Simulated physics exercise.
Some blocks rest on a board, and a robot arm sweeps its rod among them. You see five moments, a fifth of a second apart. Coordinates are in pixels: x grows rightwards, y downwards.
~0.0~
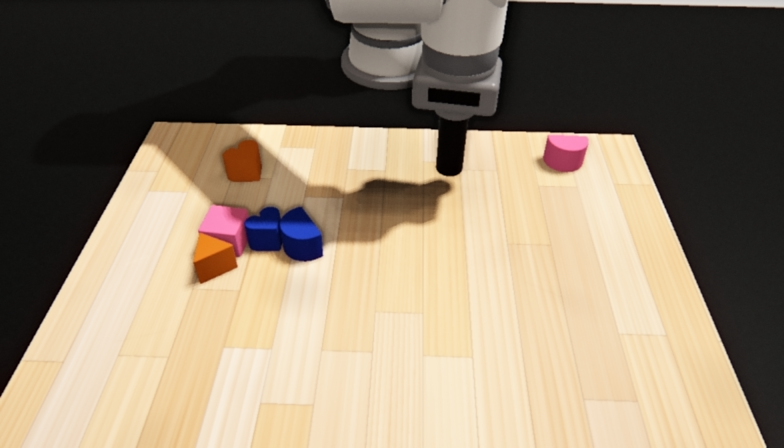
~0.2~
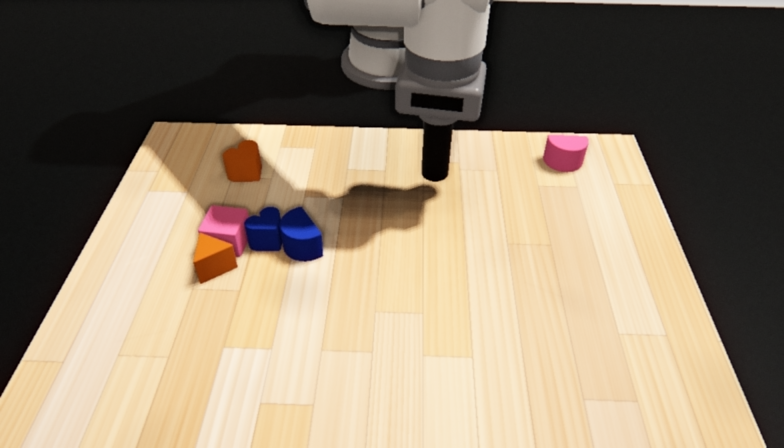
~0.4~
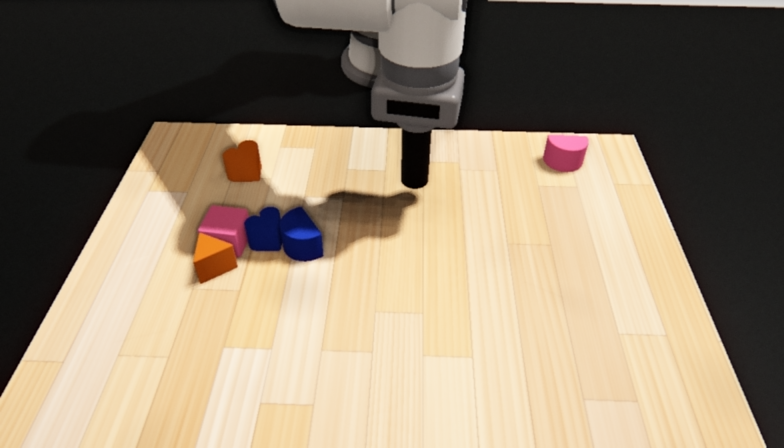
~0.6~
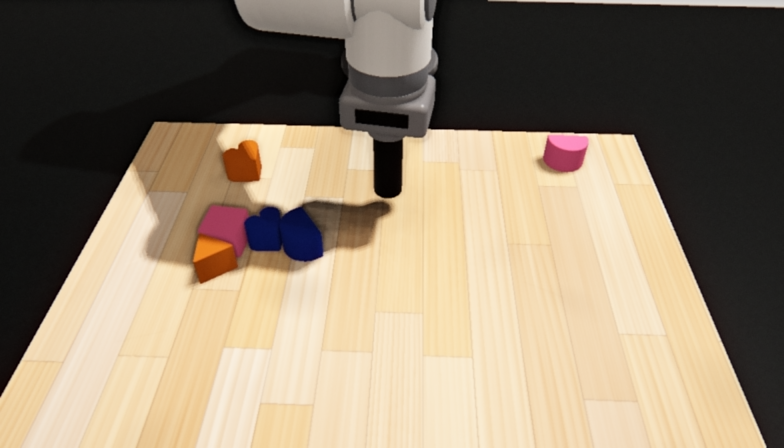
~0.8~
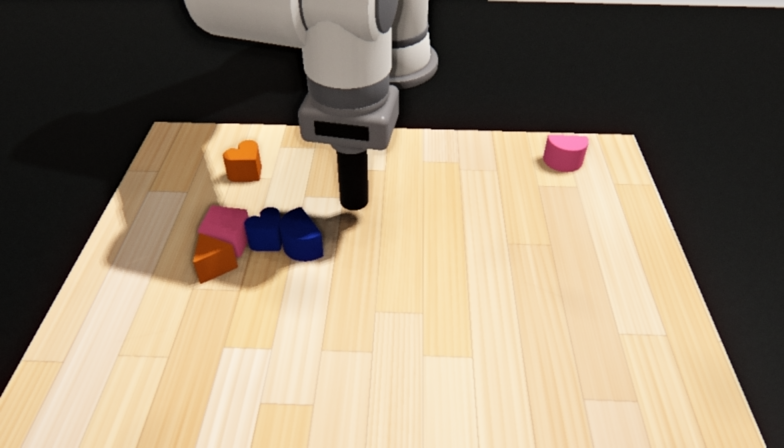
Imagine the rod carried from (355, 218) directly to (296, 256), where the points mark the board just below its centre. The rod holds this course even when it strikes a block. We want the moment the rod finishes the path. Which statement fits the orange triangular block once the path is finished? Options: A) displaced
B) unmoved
I'll go with B - unmoved.
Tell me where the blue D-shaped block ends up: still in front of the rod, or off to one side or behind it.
It stays ahead.
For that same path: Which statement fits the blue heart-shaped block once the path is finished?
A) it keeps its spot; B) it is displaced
Correct choice: B.
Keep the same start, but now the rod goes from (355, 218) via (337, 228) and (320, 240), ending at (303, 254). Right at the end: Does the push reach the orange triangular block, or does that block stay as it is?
If the rod follows that path, the orange triangular block stays in its place.
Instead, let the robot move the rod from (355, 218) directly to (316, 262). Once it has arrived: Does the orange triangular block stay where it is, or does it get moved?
Its place stays the same.
What follows on the original path. Halfway along, rod at (325, 220); nothing pushed yet.
At the end, rod at (294, 240); orange triangular block not moved; pink square piece at (211, 217); blue heart-shaped block at (248, 224), turned 45° clockwise; blue D-shaped block at (265, 246).
